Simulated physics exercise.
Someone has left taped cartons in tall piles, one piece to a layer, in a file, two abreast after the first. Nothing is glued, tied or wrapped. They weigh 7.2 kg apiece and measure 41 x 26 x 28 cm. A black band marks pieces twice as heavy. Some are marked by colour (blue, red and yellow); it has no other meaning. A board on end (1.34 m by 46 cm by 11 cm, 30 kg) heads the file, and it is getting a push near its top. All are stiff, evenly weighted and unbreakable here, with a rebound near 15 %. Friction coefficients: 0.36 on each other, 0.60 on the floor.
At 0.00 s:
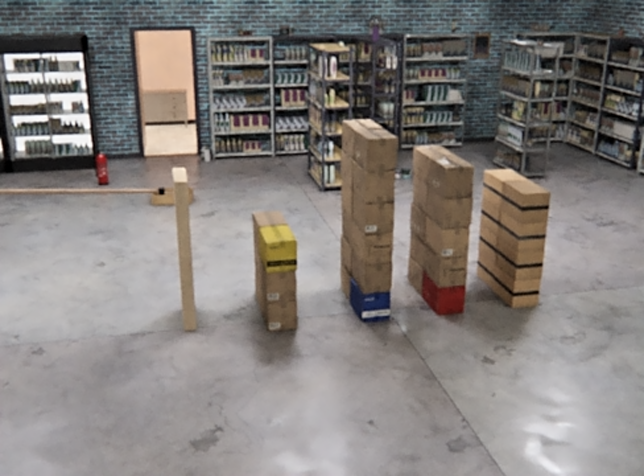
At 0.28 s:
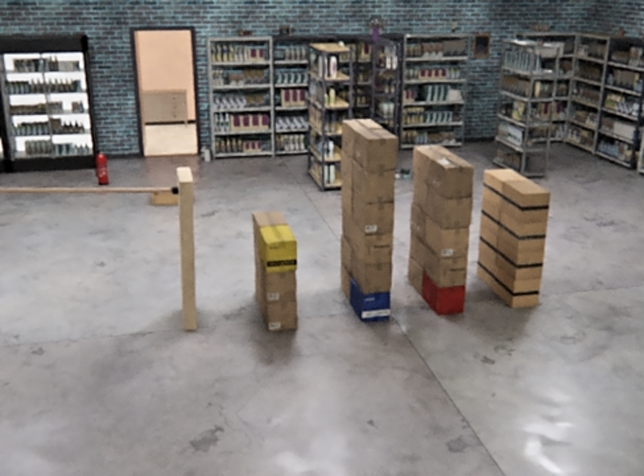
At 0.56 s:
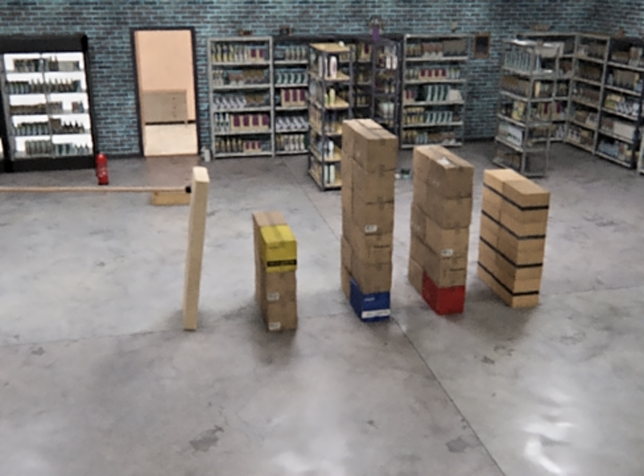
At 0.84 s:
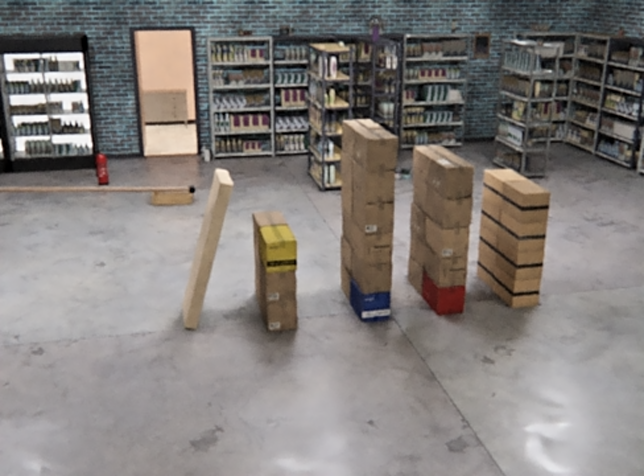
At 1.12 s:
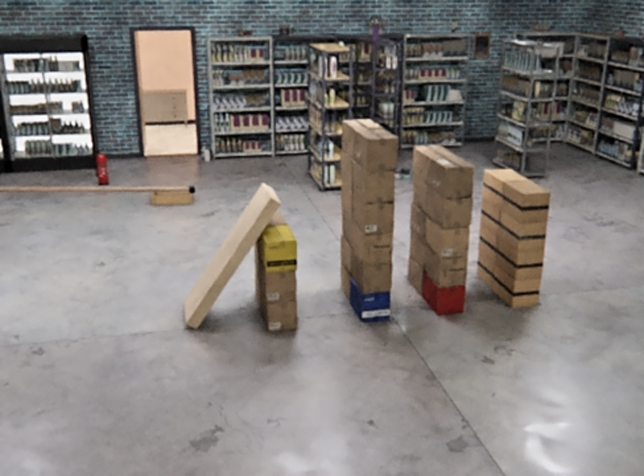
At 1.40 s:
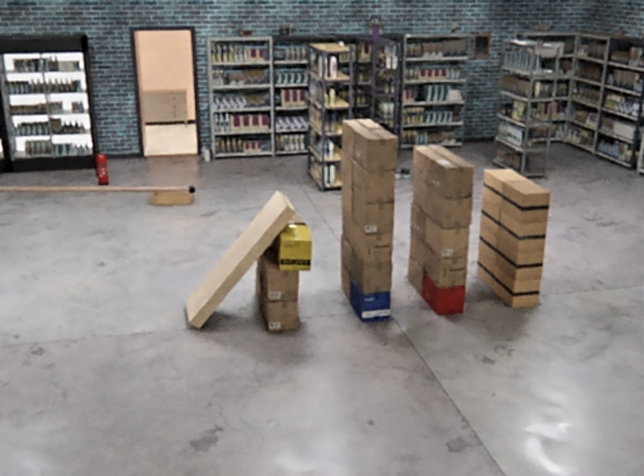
Wooden board pushed by a pole tilting right onto a short carton stack, shifting its yellow top box, taller stacks standing still.
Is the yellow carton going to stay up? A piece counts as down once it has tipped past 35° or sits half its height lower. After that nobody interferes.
It drops.
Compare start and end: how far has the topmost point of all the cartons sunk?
Roughly 0 cm.
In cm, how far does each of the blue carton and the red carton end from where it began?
Blue 0, red 0.
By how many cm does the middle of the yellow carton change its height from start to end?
It ends some 55 cm lower.
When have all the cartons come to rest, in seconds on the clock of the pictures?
Around 3.0 s.
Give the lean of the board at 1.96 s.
Some 60° from upright.
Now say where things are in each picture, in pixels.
In the first picture (each place is the centre of the face we see best), pole end (161, 192) 8 cm short, board 0° from upright; yellow carton (282, 257); blue carton (377, 308); red carton (452, 301); the others all in place.
The second picture shows pole end (175, 191) 32 mm in, board 2° from upright; yellow carton (282, 257).
The third picture shows pole end (188, 191) 14 cm in, board 8° from upright; yellow carton (282, 257); the others all in place.
The fourth picture shows pole end (192, 190) 17 cm in, stopped, board 16° from upright; yellow carton (282, 257); the others all in place.
The fifth picture shows pole end (192, 190) 17 cm in, stopped, board 35° from upright; yellow carton (282, 257); the others all in place.
The sixth picture shows pole end (192, 190) 17 cm in, stopped, board 41° from upright; yellow carton (296, 256) tilted 4°; blue carton (377, 308); red carton (452, 301); 4 have shifted.
By 1.60 s, board 46° from upright; none of the 36 cartons down, 4 disturbed; yellow carton tilted 23°.
By 1.82 s, board 54° from upright; 3 of the 36 cartons down; yellow carton on its side.
By 1.96 s, board 58° from upright; 3 of the 36 cartons down; yellow carton on its side.
By 2.32 s, board 63° from upright; 4 of the 36 cartons down; yellow carton on its side.
When it is over (3.1 s), board 66° from upright; 4 of the 36 cartons down; yellow carton on its side; blue carton unmoved; red carton unmoved. In pixels of the last frame, middles, yellow carton near (344, 305), blue carton near (371, 298).
